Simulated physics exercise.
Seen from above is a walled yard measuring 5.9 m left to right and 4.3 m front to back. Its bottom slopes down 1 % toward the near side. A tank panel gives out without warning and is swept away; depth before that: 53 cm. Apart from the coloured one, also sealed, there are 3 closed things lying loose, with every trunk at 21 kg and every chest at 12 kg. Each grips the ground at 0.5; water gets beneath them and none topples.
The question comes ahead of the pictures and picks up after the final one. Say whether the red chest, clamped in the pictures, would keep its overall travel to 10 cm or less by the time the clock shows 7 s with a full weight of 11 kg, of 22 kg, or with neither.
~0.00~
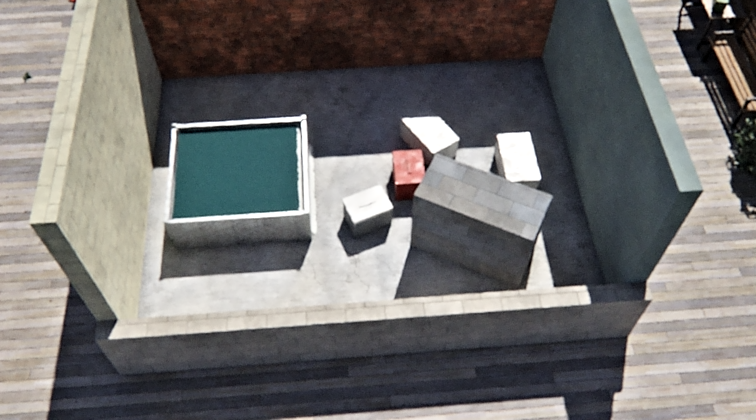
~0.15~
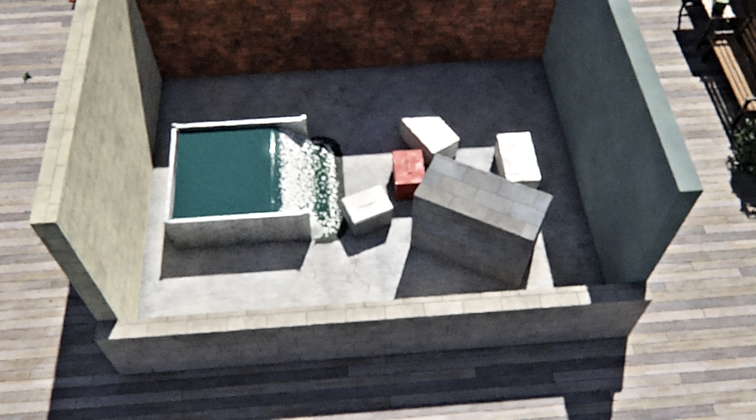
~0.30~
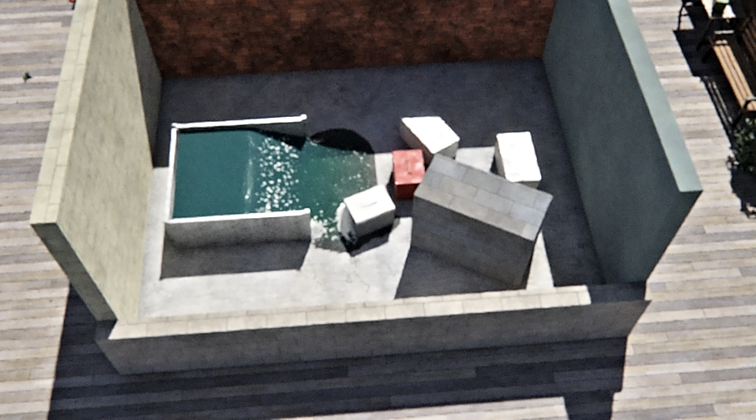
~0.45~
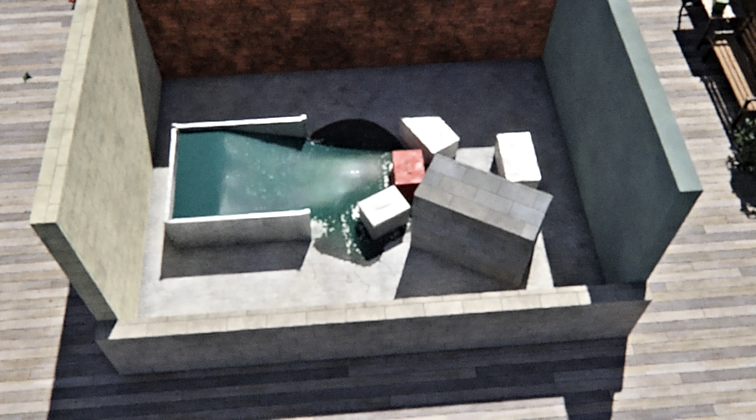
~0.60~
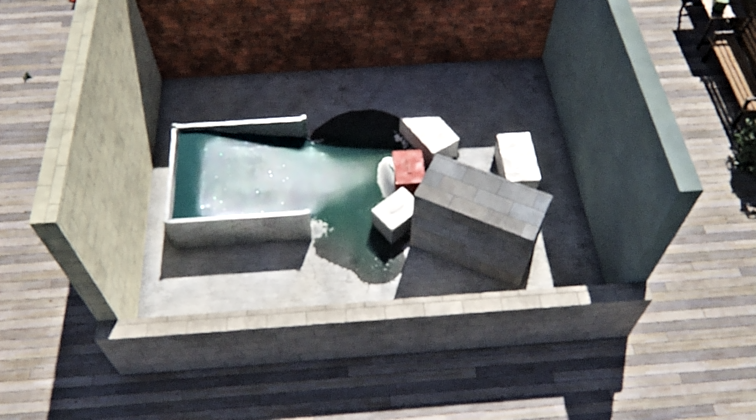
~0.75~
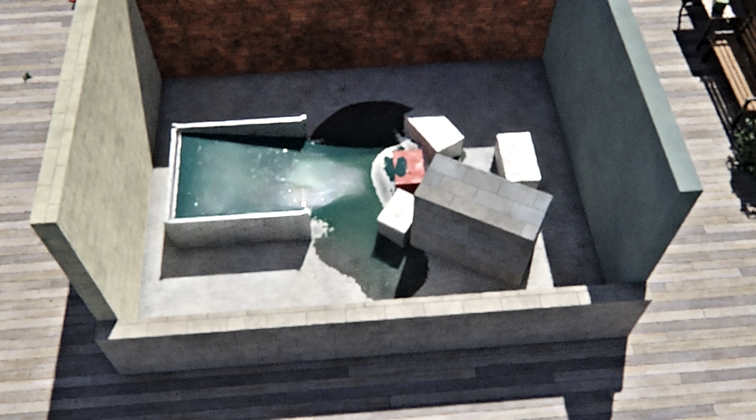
My call: Too light either way.
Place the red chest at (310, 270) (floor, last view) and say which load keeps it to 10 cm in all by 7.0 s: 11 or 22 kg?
Lab note - result: Heavier mass required.
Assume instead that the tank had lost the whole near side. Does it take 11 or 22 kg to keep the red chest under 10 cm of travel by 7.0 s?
Then only the heavier mass suffices.
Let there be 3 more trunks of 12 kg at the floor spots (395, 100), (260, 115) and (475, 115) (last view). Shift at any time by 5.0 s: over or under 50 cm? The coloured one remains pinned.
Order as listed: Outside the limit, inside the limit, outside the limit.
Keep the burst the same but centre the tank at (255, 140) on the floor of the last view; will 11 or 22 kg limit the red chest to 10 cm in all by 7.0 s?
In that case both masses fall short.
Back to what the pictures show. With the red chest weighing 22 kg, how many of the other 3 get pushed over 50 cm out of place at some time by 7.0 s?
The tally stands at 3.
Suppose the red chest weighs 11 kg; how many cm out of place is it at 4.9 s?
Around 250 centimetres out of place.
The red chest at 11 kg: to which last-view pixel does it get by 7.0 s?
Near (550, 282).
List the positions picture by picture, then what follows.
In the first picture, the red chest at (409, 166), on the bottom; water covers 2.5 m2; 0 of 4 have shifted.
In the second picture, the red chest at (409, 166) rests on the ground; water covers 3.3 m2; 0 of 4 have shifted.
In the third picture, the red chest at (409, 166) rests on the ground; water covers 4.1 m2; 0 of 4 have shifted.
In the fourth picture, the red chest at (409, 166) rests on the ground; water covers 4.9 m2; 1 of 4 have shifted.
In the fifth picture, the red chest at (409, 166) rests on the ground; water covers 5.8 m2; 1 of 4 have shifted.
In the sixth picture, the red chest at (409, 166), on the bottom; water covers 6.8 m2; 2 of 4 have shifted.
After 1.4 s the red chest would be 136 cm from its start with 11 kg and 135 cm from its start with 22 kg; 8 cm of water round it then.
After 3.1 s the red chest would be 229 cm from its start with 11 kg and 218 cm from its start with 22 kg; 8 cm of water round it then.
After 4.9 s the red chest would be 244 cm from its start with 11 kg and 224 cm from its start with 22 kg; 16 cm of water round it then.
After 7.0 s the red chest would be 243 cm from its start with 11 kg and 222 cm from its start with 22 kg; 12 cm of water round it then.
